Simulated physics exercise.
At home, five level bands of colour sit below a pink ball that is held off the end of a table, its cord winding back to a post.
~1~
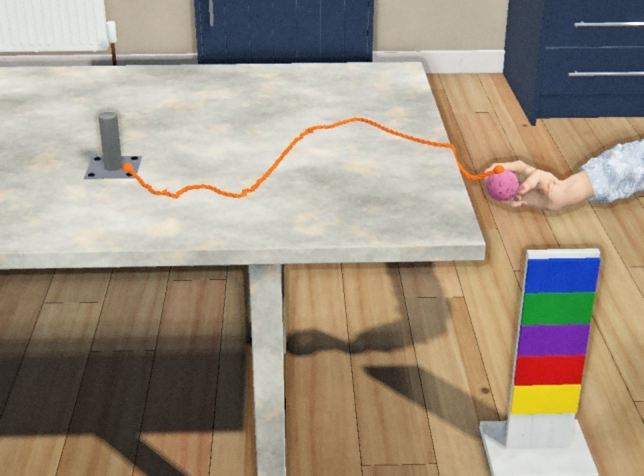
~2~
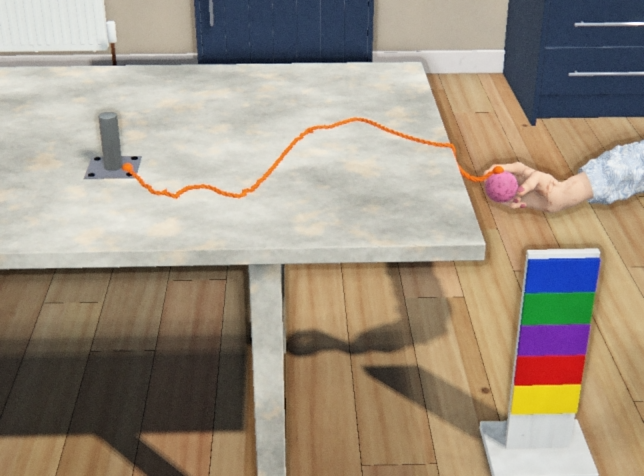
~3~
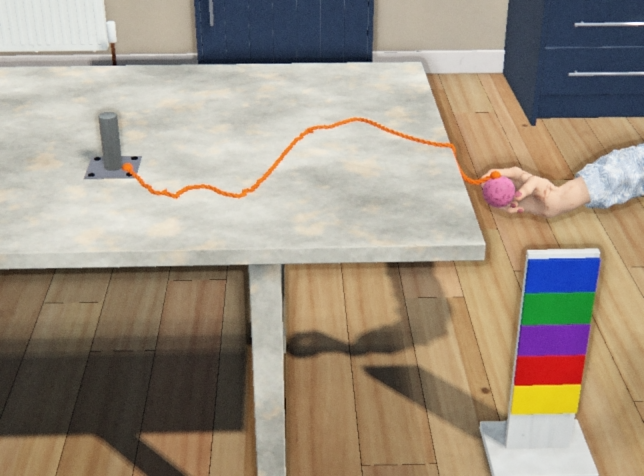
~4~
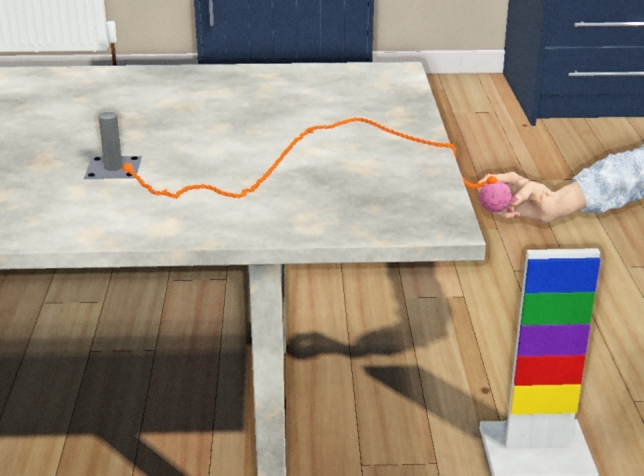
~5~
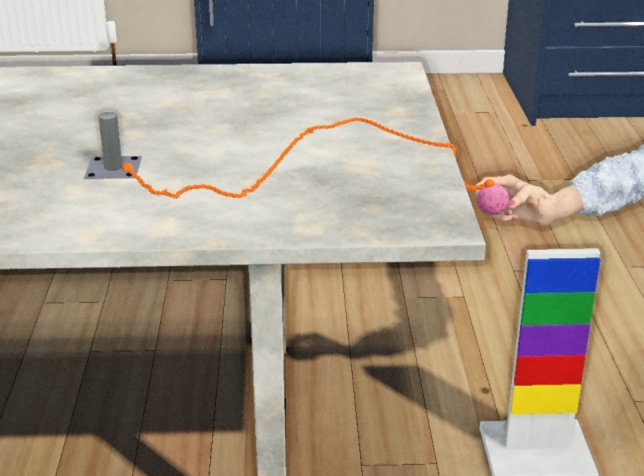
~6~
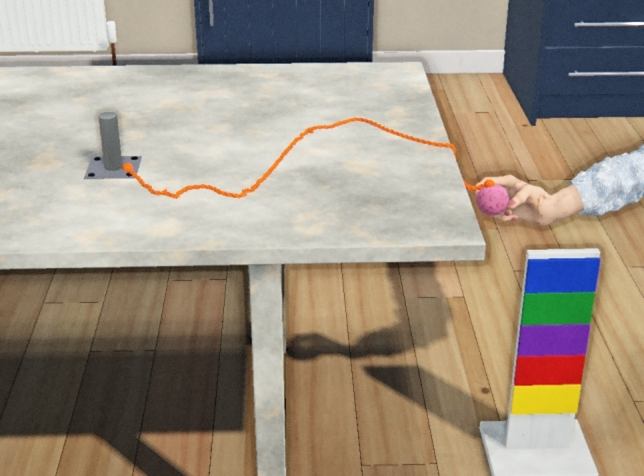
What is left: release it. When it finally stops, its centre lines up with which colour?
Yellow.
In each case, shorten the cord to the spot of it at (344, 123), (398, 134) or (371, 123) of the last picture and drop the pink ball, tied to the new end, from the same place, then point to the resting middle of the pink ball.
Try 1: (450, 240); try 2: (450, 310); try 3: (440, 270).
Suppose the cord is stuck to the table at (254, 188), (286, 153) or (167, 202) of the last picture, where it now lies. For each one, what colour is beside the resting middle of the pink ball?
For the first place it's purple, for the second green, and for the third red.
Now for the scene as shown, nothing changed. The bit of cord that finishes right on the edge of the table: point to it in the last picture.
Roughly (297, 140).
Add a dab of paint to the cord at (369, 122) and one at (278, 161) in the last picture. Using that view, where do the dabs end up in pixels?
To (447, 264) for the first and to (401, 159) for the second.
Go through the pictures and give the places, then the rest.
In the first picture, pink ball (502, 185); blue (563, 277); green (558, 310); purple (554, 341); red (550, 371); yellow (546, 401).
In the second picture, pink ball (502, 187); cord through (151, 191) (232, 195) (281, 159) (325, 127) (406, 137).
In the third picture, pink ball (498, 191).
In the fourth picture, pink ball (495, 197); cord through (151, 191) (232, 195) (281, 159) (325, 127) (406, 137).
In the fifth picture, pink ball (492, 200).
In the sixth picture, pink ball (492, 200); cord through (151, 191) (232, 195) (281, 159) (325, 127) (406, 137).
Soon after, ball near (461, 390); level with yellow.
Then, ball near (426, 416); level with yellow.
At rest, ball near (436, 414); level with yellow. The yellow one.
